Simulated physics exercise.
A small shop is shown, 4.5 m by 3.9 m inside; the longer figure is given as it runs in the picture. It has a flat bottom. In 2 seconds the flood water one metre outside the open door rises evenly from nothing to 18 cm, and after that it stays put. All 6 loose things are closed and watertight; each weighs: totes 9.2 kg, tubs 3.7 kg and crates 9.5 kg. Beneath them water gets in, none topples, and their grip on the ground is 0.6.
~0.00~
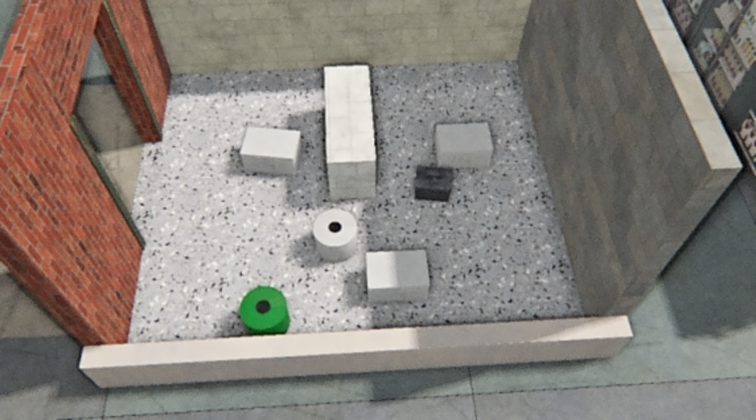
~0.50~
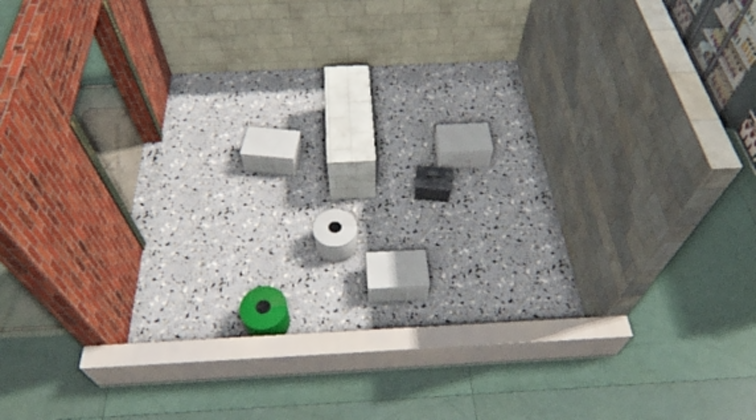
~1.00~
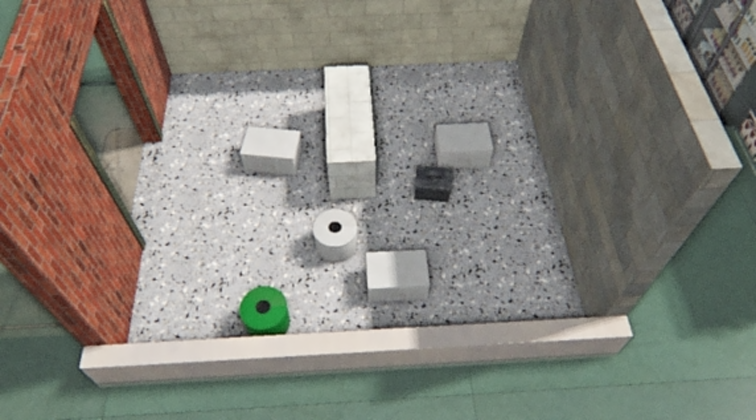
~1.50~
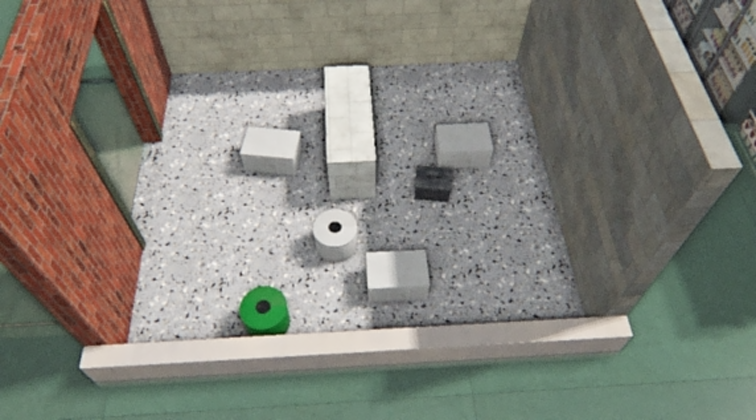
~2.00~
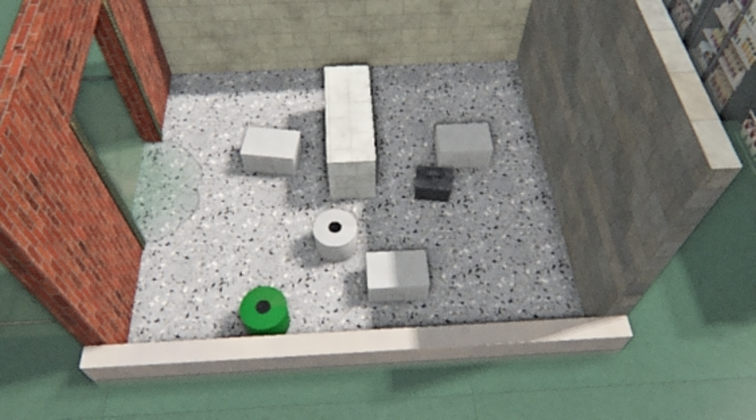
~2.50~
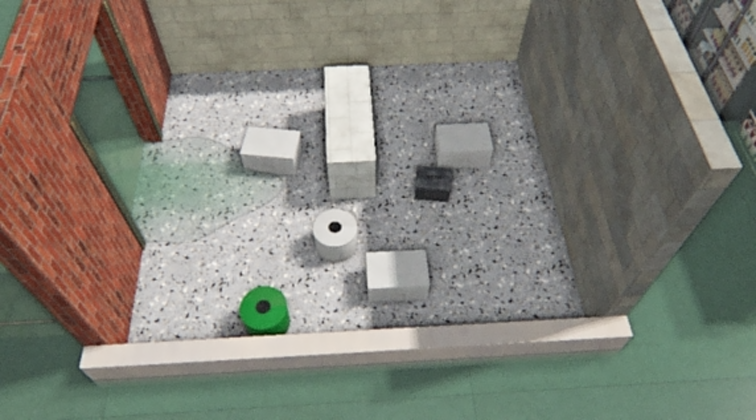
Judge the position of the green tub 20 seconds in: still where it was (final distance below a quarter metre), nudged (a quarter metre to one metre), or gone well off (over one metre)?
Expect it to be pushed part of a metre.
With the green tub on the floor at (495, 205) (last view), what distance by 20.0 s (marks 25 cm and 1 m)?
It goes a long way.
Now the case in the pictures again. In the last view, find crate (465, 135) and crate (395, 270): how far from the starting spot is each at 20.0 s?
One is off by 80 cm, the other by 150 cm, in the order asked.
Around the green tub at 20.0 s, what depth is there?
Depth approx. 10 cm.
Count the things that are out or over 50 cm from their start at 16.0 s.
4 of them.
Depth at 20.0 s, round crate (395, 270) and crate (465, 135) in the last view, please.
I'd estimate 13 cm for the first and 12 cm for the second.
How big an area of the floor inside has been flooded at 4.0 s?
About 8.0 m2 is covered.
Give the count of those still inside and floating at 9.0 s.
Then: 5.
After 4.0 s the green tub is near (263, 307), 0.0 m from its start, aground; 2 afloat.
After 9.0 s the green tub is near (198, 307), 0.6 m from its start, afloat; 5 afloat.
After 16.0 s the green tub is near (229, 300), 0.3 m from its start, afloat; 6 afloat.
After 20.0 s the green tub is near (282, 270), 0.4 m from its start, afloat; 6 afloat.
